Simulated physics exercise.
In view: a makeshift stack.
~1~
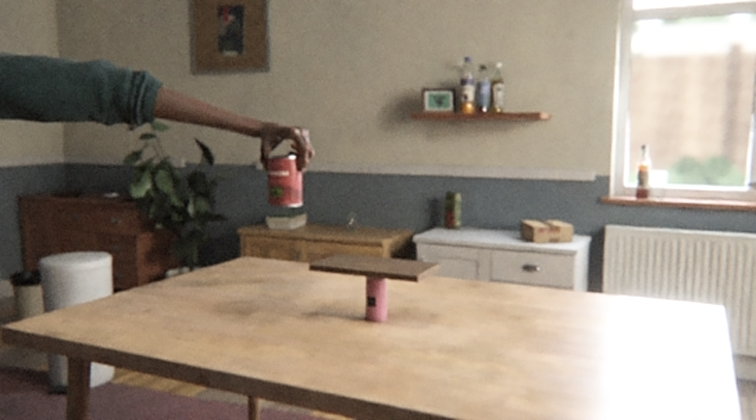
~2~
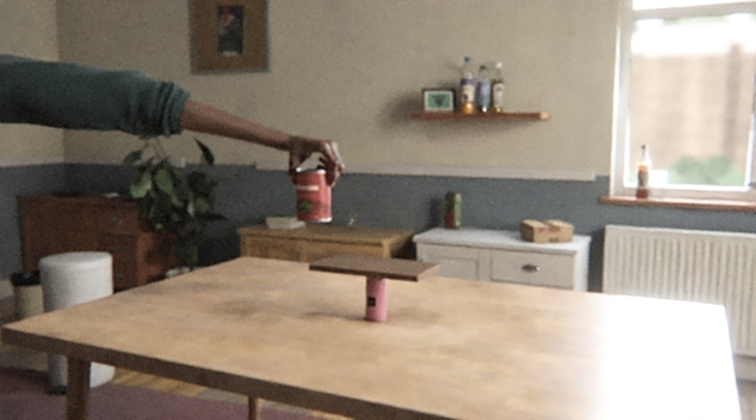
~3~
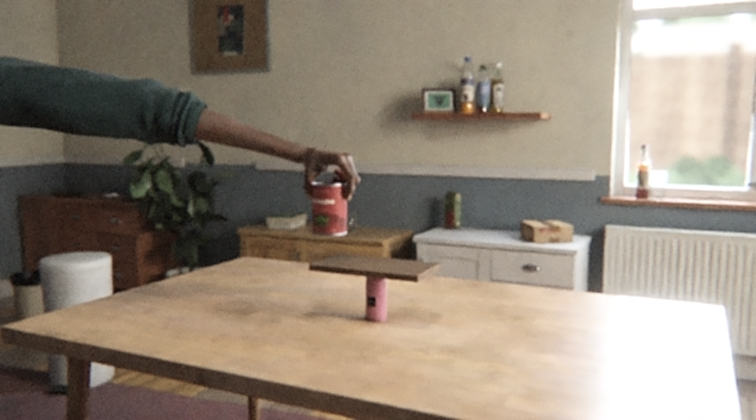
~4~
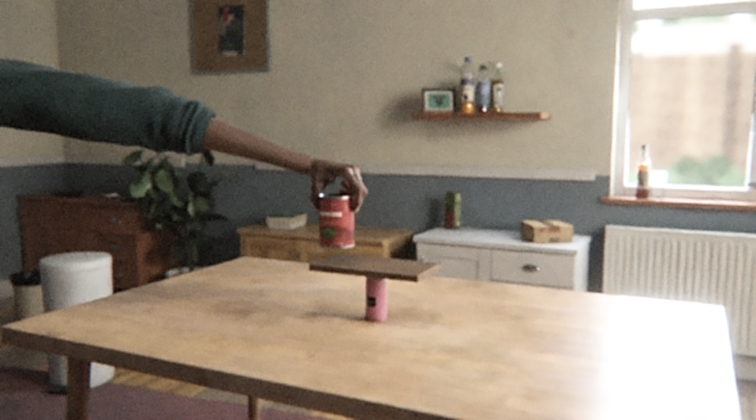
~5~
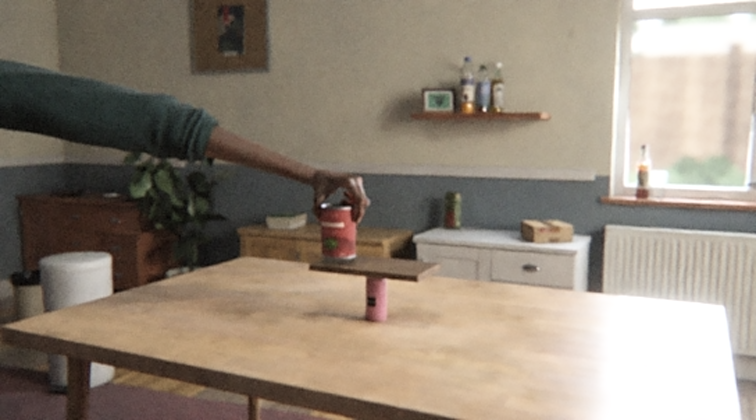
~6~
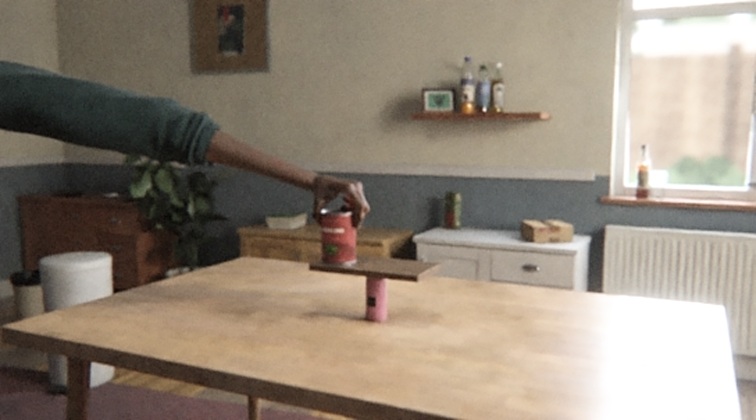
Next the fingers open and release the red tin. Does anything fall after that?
In the end the stack comes apart.
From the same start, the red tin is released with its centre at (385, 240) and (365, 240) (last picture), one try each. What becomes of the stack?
First, it stays up; second, it stays up.
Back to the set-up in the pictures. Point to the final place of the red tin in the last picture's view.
Near (296, 296).
Then, 0.40 s after the last picture, red tin now fallen; brown board tipped 72° from how it was.
Then, 1.00 s after the last picture, brown board now fallen; pink shaker tipped 58° from how it was.
By the end, fallen, pink shaker, brown board and red tin. Seen from the same camera at the end, red tin near (296, 296). The stack gives way.
